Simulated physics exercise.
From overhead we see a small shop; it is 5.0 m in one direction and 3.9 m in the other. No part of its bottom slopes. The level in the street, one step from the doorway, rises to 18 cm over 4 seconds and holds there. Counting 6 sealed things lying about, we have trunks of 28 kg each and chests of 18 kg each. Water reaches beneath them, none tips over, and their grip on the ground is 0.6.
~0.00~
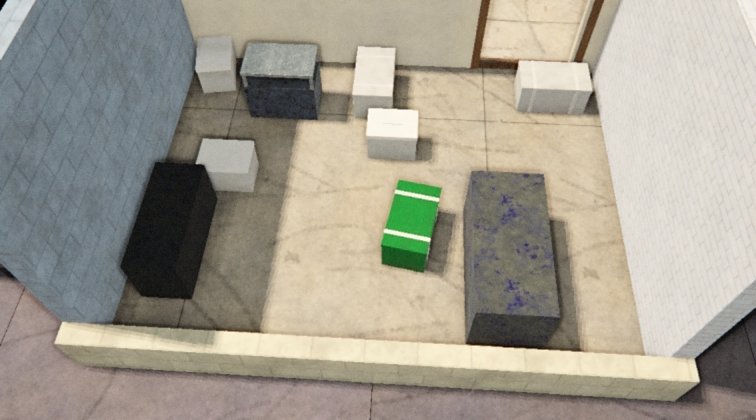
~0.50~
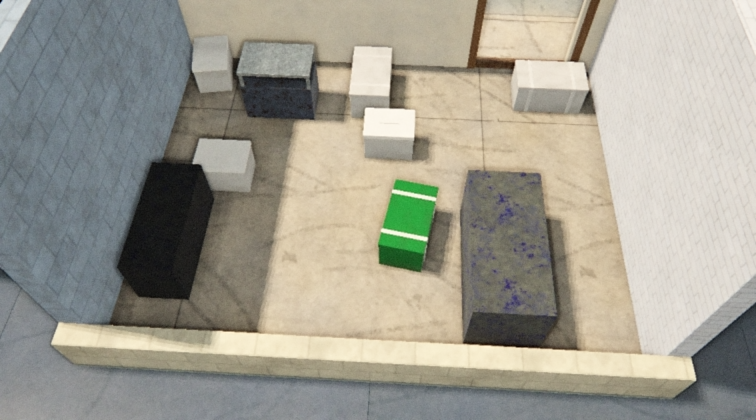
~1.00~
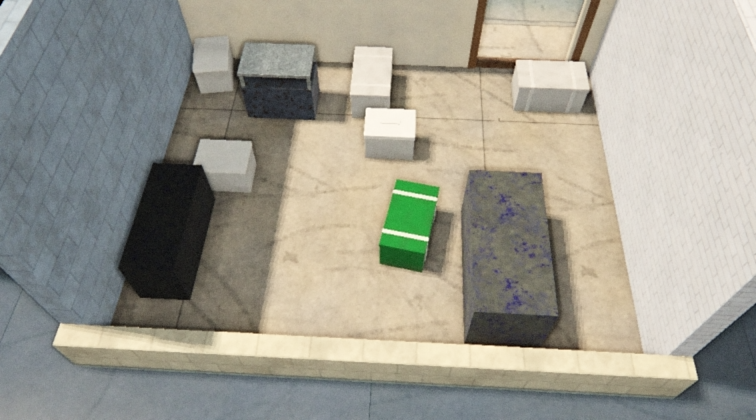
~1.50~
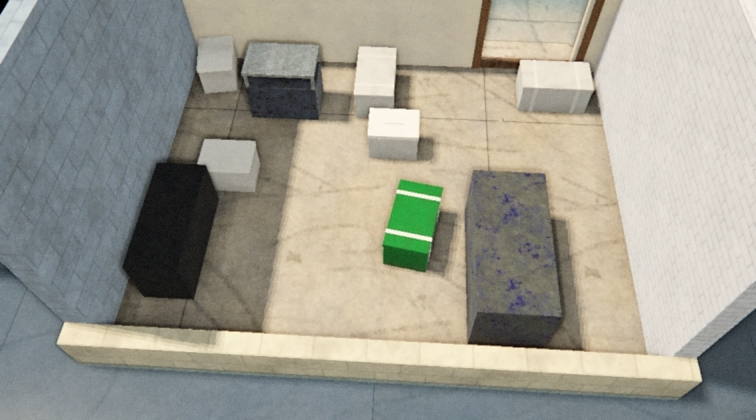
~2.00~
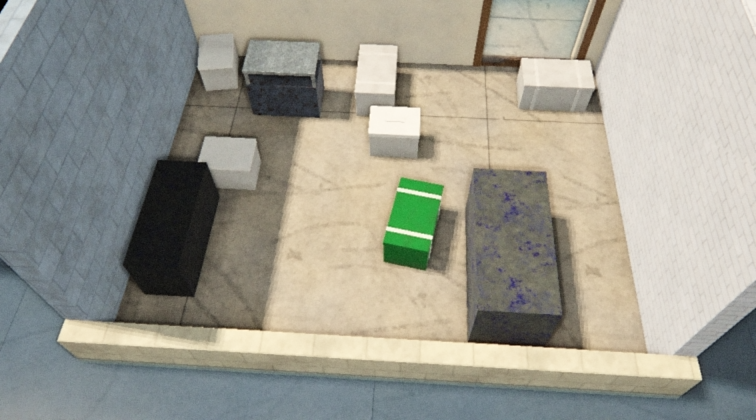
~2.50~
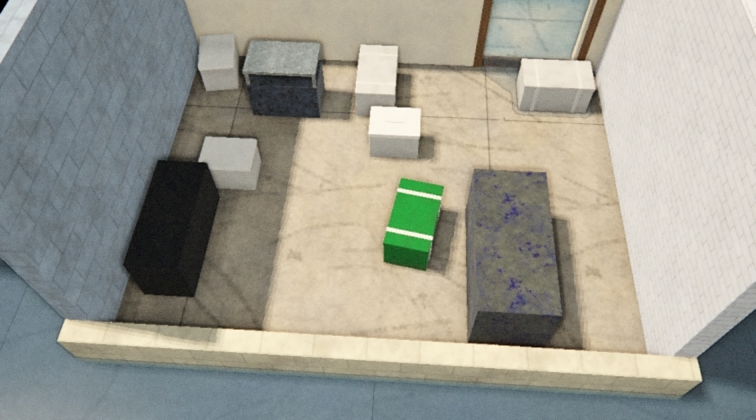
The clip shows a walled room from above, with a green box with white stripes among black, gray and white blocks; the boxes stay in place while the ground outside changes from grayish purple to blue and the view shifts slightly.
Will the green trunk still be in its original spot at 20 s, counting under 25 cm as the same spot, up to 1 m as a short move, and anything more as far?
My guess is it creeps a short stretch.
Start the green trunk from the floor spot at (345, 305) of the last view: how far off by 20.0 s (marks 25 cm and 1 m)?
In that run it wanders a bit.
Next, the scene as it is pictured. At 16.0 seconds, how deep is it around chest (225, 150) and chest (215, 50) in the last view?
About 11 and 9 cm.
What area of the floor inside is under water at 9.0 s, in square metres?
Wet area: Approx. 14 m2.
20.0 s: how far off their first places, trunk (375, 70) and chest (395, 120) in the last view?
Respectively 80 and 120 cm.
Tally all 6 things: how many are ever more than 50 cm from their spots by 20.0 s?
5.
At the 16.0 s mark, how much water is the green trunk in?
Roughly 9 cm at that moment.
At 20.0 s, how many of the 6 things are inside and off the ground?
The number is 6.
After 4.0 s the green trunk is near (415, 213), 0.0 m from its start, aground; 0 afloat.
After 9.0 s the green trunk is near (415, 213), 0.0 m from its start, aground; 1 afloat.
After 16.0 s the green trunk is near (434, 265), 0.6 m from its start, afloat; 4 afloat.
After 20.0 s the green trunk is near (342, 237), 0.8 m from its start, afloat; 6 afloat.
